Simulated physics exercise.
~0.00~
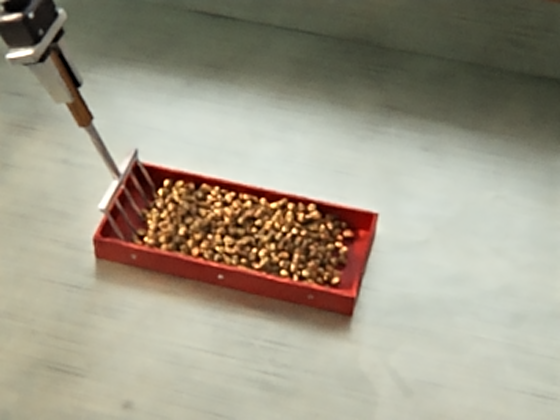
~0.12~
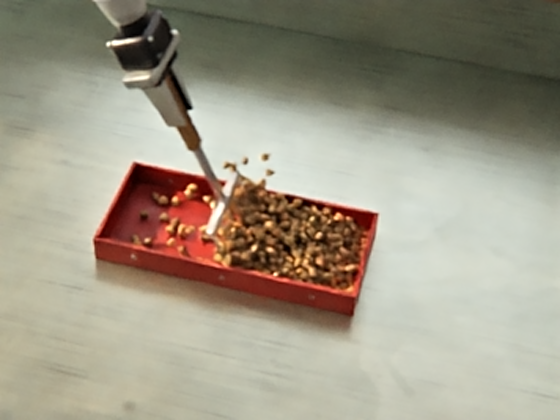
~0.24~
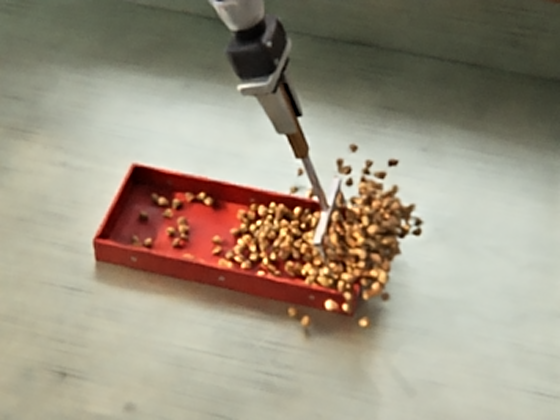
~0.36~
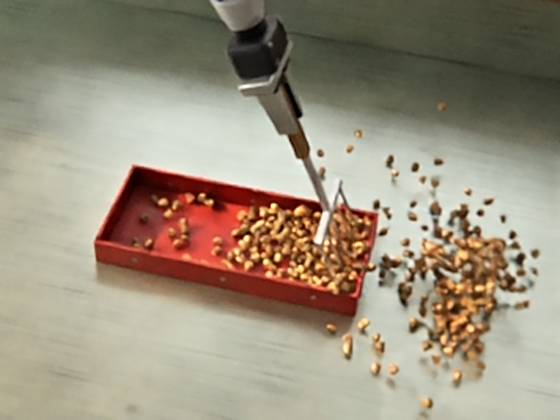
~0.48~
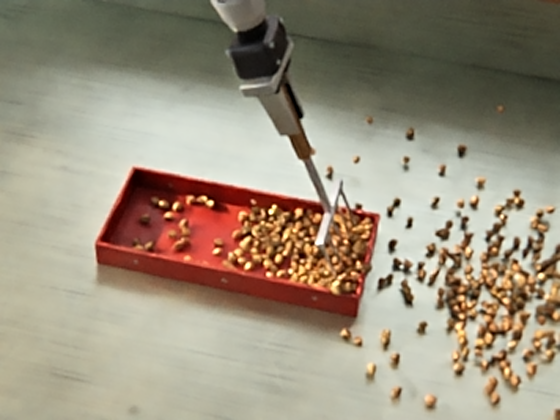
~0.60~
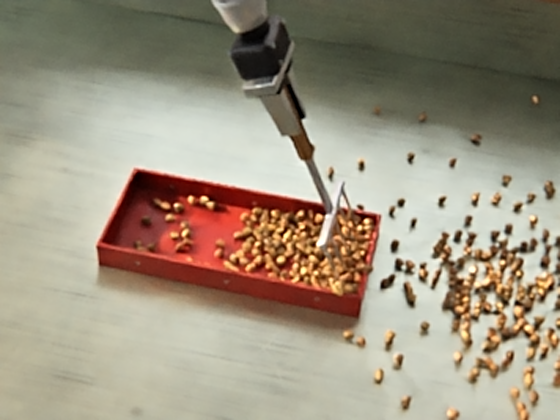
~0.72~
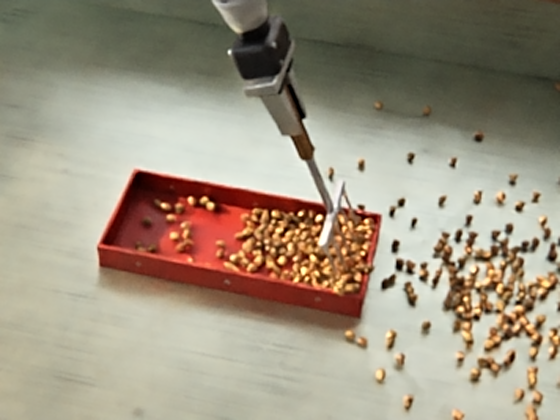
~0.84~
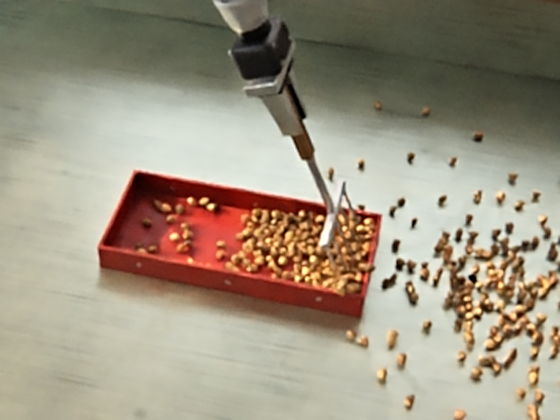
A robot arm holding a small rake lowers its tines into the left end of a shallow red tin filled with brown dried beans. It sweeps the rake to the right, heaping the beans ahead of it and leaving only a few scattered behind. Near the right end, the heap surges over the wall and a thick spray of beans flies out. The rake stops just inside that wall while the beans spread across the table to the right. At the end, a large share lies strewn there, and the rest stays in the tin around the still rake.
